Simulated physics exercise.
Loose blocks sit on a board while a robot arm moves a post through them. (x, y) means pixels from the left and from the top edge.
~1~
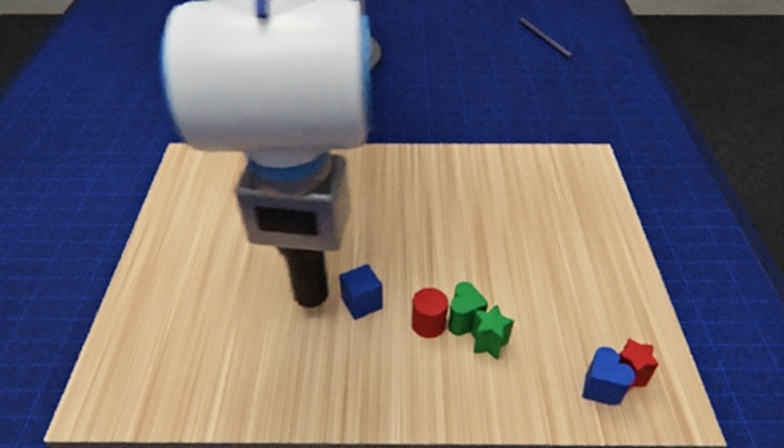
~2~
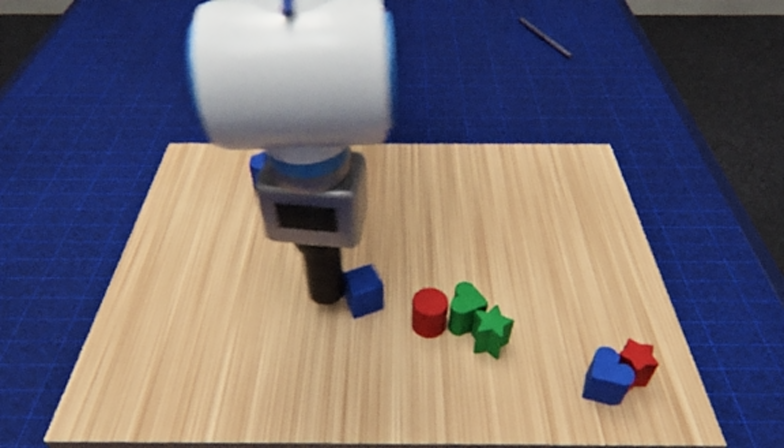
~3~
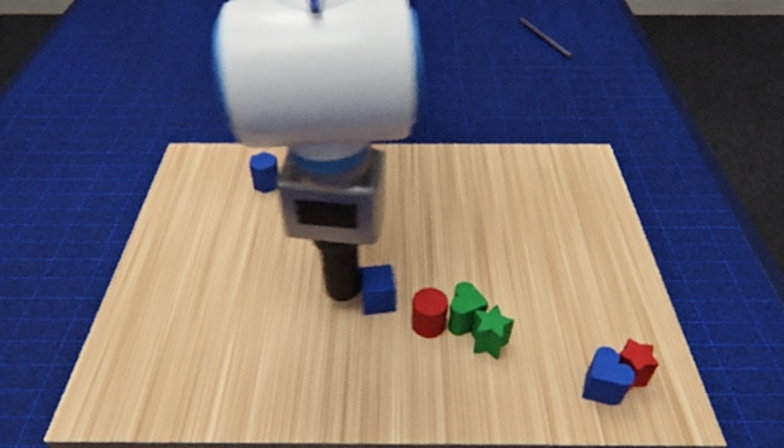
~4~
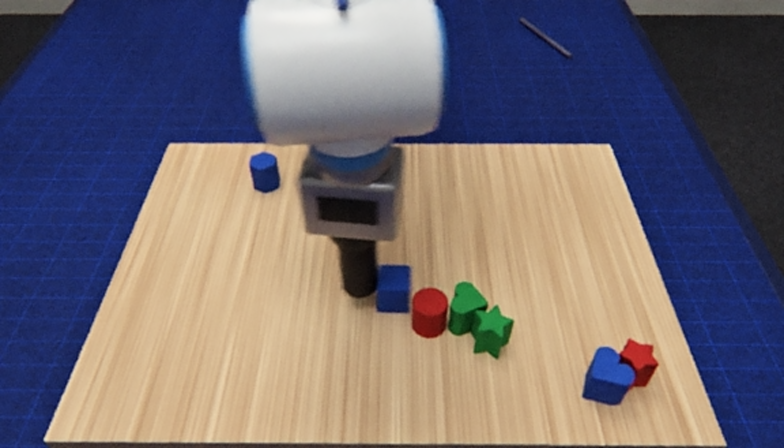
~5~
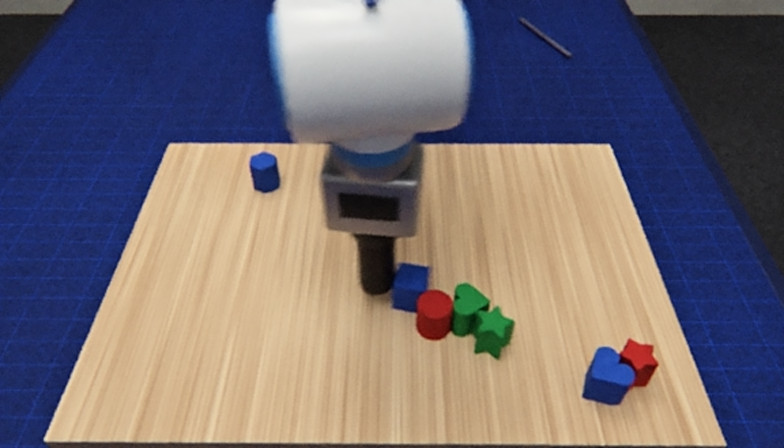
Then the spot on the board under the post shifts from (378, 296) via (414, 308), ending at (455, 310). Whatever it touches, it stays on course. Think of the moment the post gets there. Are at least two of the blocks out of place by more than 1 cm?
I'd say yes.
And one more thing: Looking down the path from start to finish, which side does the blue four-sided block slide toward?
It moves over to the left.
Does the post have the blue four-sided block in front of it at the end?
The answer is yes.
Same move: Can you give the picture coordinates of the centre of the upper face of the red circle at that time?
Its top middle is near (462, 317).
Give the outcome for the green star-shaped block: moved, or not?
Moved away.
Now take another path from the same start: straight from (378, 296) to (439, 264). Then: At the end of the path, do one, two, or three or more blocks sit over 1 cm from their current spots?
Only one of them.
On the path given first. Halfway along, post (416, 293); blue four-sided block (449, 276), turned 30° anticlockwise; red circle (442, 307); green heart-shaped block (478, 300); green star-shaped block (501, 324).
At the end, post (457, 296); blue four-sided block (485, 270), turned 60° anticlockwise; red circle (462, 317); green heart-shaped block (492, 305), turned 35° anticlockwise; green star-shaped block (513, 329), turned 45° clockwise.
